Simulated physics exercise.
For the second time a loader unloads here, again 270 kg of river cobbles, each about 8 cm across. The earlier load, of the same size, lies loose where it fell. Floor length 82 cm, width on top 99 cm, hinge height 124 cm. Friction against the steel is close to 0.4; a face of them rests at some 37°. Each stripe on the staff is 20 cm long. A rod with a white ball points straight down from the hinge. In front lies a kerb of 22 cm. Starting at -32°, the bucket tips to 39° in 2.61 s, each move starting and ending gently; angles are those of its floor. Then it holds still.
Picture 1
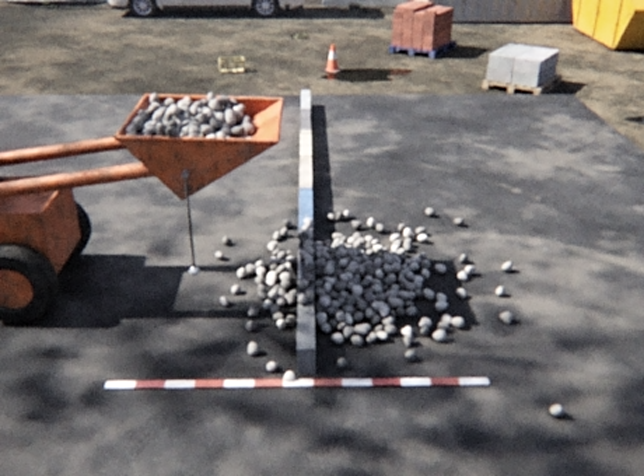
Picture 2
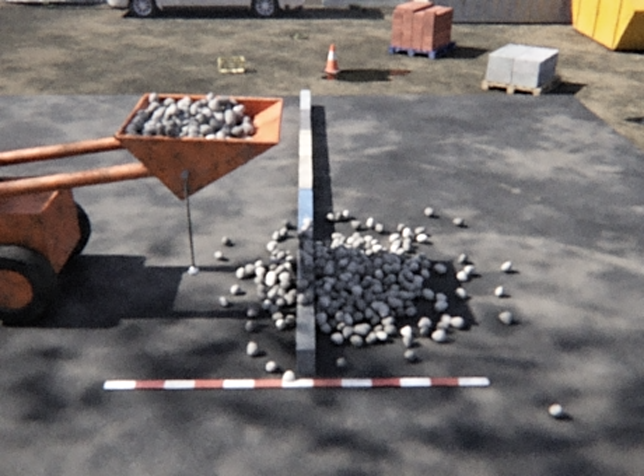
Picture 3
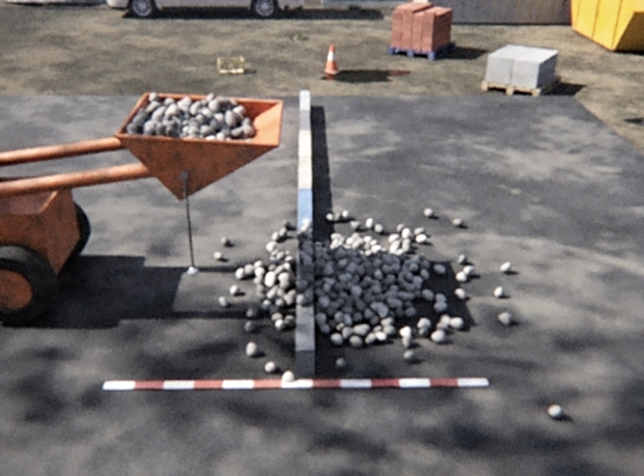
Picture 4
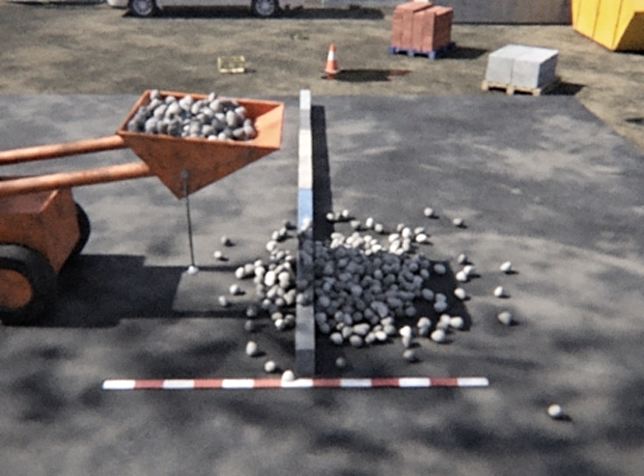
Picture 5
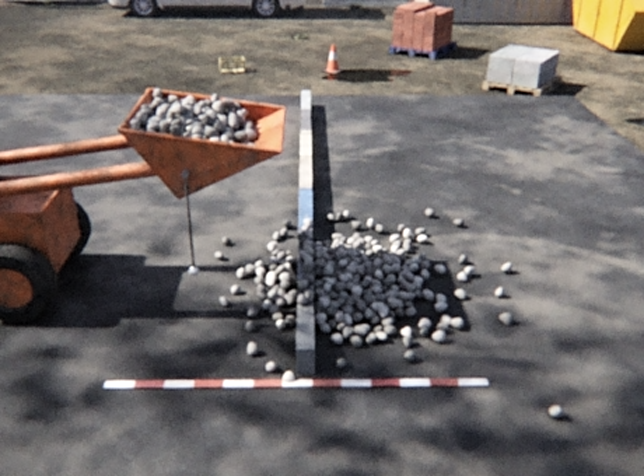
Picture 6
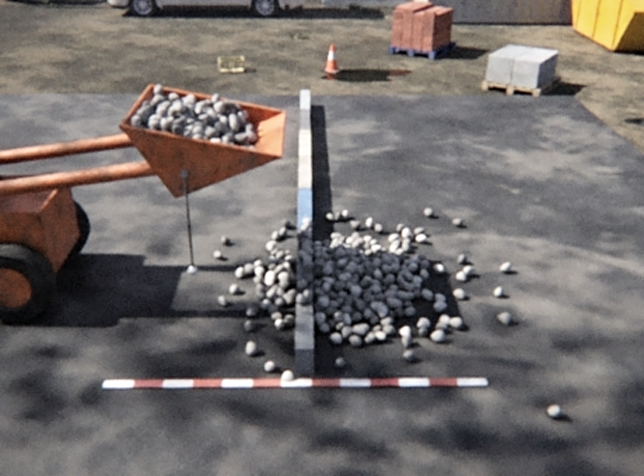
On a paved yard, an orange loader slightly tilts its stone-filled bucket beside scattered cobbles.
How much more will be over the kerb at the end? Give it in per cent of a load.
Some 39 per cent is added.
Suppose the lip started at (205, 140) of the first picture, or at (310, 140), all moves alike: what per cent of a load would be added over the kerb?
Near 0 per cent from the first place, 95 from the second.
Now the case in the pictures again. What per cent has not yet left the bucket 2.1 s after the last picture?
About 0 per cent.
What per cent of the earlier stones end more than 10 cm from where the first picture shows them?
About 5 per cent.
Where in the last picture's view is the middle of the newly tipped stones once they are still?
Around (292, 277).
Then, 1.4 s after the last picture the floor is at 28°; in per cent of one load, 85 in the bucket, 34 on this side of the kerb, 82 over the kerb; the foremost stones are at (486, 284).
Then, 2.1 s after the last picture the floor is at 39°; in per cent of one load, 2 in the bucket, 86 on this side of the kerb, 112 over the kerb; the foremost stones are at (486, 284).
Then, 2.5 s after the last picture the floor is at 39°; in per cent of one load, 0 in the bucket, 82 on this side of the kerb, 118 over the kerb; the foremost stones are at (486, 284).
Then, 5.0 s after the last picture the floor is at 39°; in per cent of one load, 0 in the bucket, 79 on this side of the kerb, 121 over the kerb; the foremost stones are at (485, 280). Net gain over the kerb, 39.
